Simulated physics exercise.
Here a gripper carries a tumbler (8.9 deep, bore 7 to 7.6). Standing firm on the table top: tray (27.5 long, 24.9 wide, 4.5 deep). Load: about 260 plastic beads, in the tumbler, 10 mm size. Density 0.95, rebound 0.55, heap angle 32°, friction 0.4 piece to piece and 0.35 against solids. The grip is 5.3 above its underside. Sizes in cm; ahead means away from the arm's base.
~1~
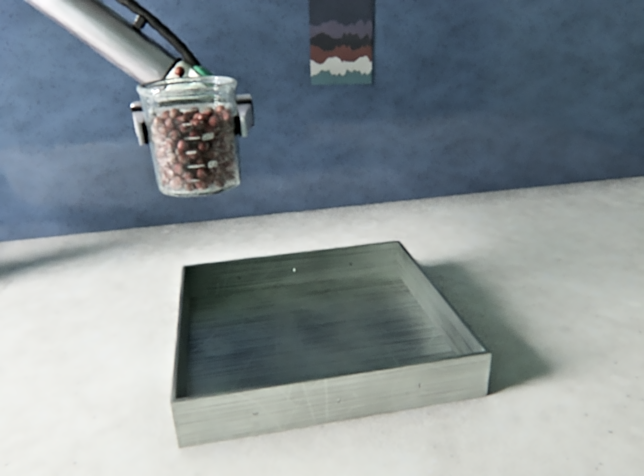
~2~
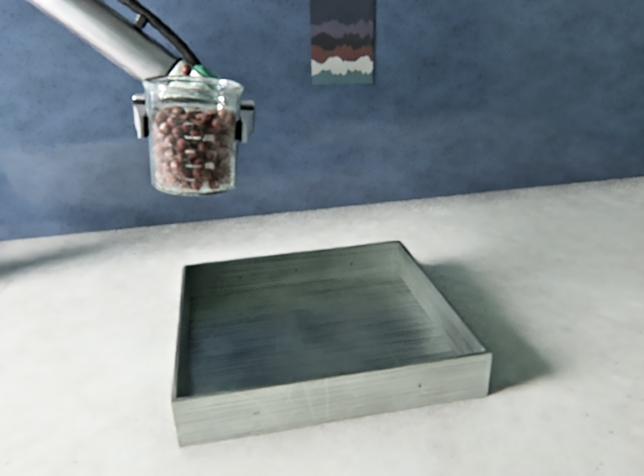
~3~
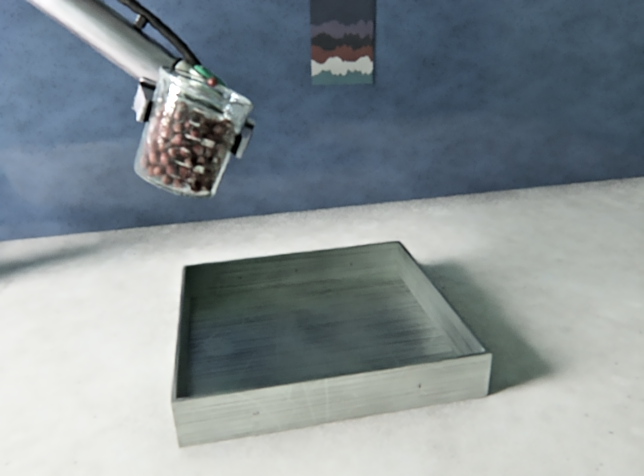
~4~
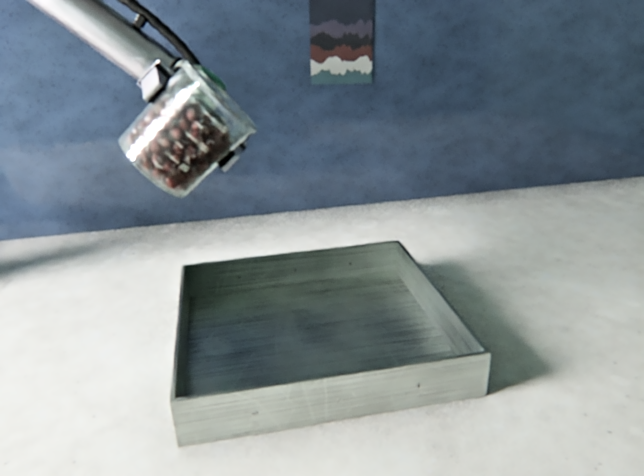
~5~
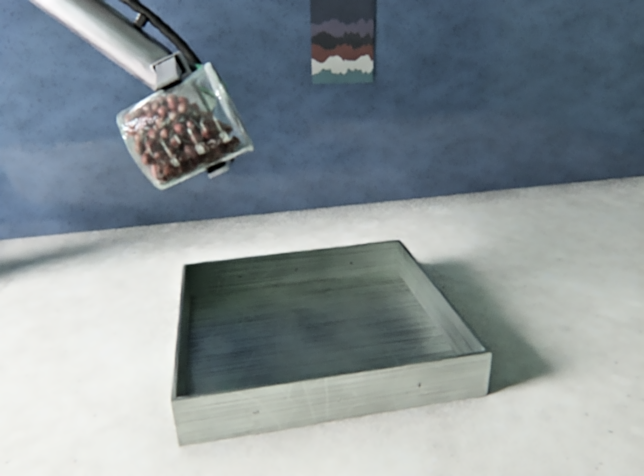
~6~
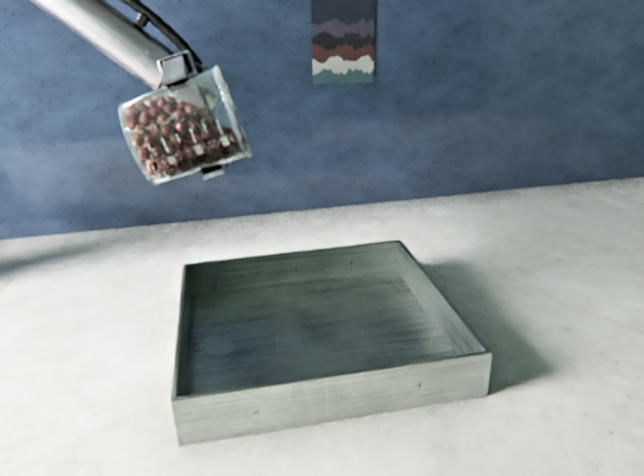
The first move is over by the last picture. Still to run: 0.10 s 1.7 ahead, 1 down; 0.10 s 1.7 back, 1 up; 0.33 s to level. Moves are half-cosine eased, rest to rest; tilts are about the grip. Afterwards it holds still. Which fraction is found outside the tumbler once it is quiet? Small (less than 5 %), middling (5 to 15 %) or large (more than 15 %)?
Answer: Middling; 5 to 15 % of the plastic beads finish outside the tumbler.
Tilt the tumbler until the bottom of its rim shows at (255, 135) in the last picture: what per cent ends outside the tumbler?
Some 0 per cent.
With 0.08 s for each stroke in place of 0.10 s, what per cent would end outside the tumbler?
It would be near 15 per cent.
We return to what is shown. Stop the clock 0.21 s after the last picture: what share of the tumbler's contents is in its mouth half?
Some 45 per cent.
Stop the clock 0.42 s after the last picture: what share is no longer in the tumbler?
Some 10 per cent.
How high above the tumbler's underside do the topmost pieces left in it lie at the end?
About 8.0 cm.
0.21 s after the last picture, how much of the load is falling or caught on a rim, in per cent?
Roughly 3 per cent.
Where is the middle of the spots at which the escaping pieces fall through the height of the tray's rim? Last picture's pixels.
Around (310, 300).
Then, 0.21 s after the last picture, tilted 75° forward, highest piece 26 above the table; 256 in the tumbler, 7 in flight or on a rim.
Then, 0.42 s after the last picture, tilted 18° forward, highest piece 27 above the table; 238 in the tumbler, 20 in the tray, 5 in flight or on a rim.
Then, 0.73 s after the last picture, level, highest piece 27 above the table; 238 in the tumbler, 25 in the tray.
Then, 1.78 s after the last picture, level, highest piece 27 above the table; 238 in the tumbler, 25 in the tray.
Final count, 238 in the tumbler, 25 in the tray. That is 10 % outside the tumbler.
